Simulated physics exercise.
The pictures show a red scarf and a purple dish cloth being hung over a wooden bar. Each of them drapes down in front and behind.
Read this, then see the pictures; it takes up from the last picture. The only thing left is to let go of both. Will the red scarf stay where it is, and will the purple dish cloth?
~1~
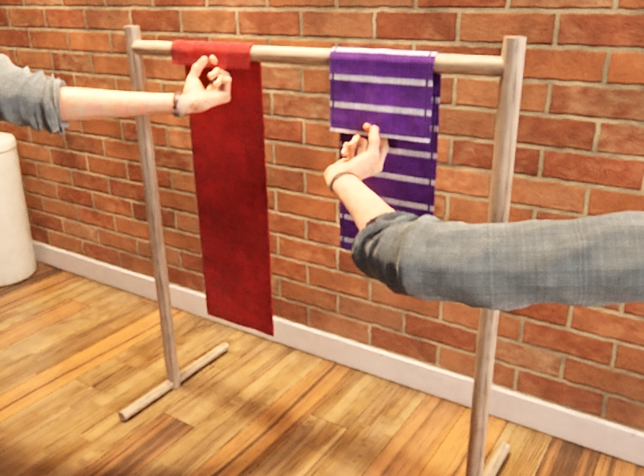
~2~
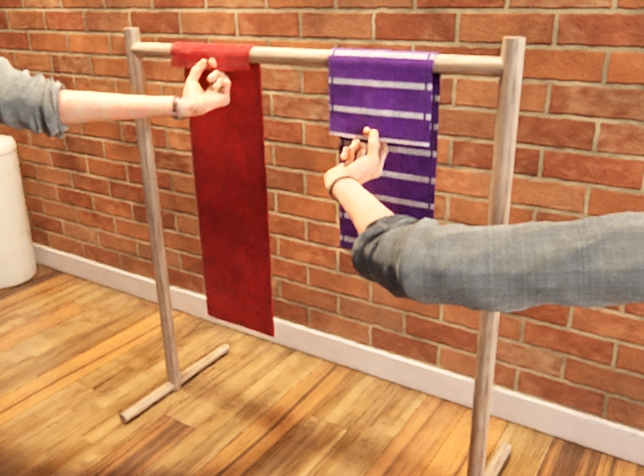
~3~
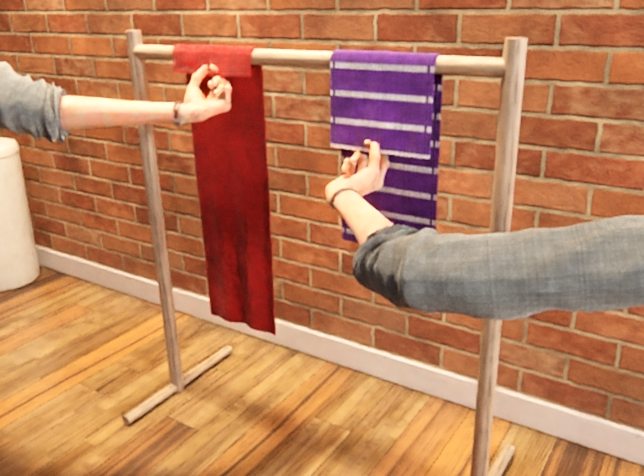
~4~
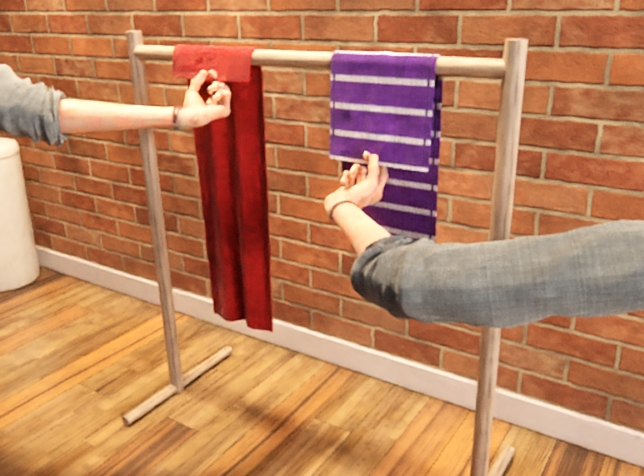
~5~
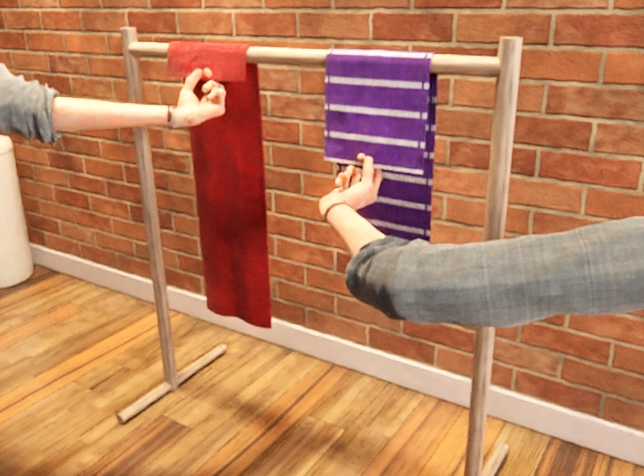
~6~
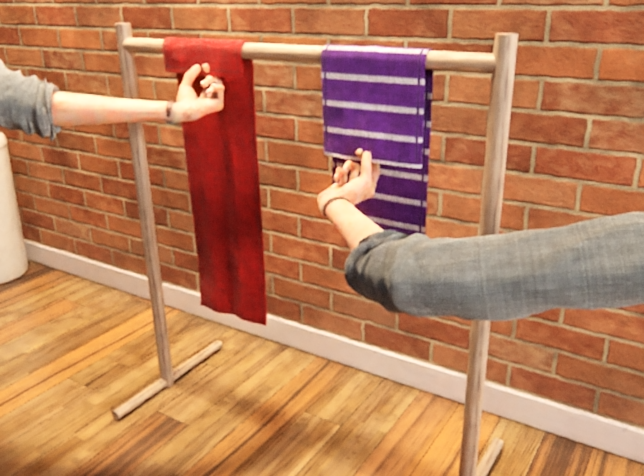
My prediction: Just watch the red scarf drop down; just watch the purple dish cloth sit there.
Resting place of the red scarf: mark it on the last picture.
Its centre is at (239, 408).
Then, 0.32 s past the final frame, scarf clear of the rail and dropping near (228, 245); dish cloth unmoved.
Then, 0.58 s past the final frame, scarf in a heap on the floor near (239, 398); dish cloth unmoved.
Then, 0.88 s past the final frame, scarf in a heap on the floor near (239, 408); dish cloth unmoved.
When it is over, scarf in a heap on the floor near (239, 408); dish cloth unmoved. The red scarf slips to the floor and the purple dish cloth keeps its place.
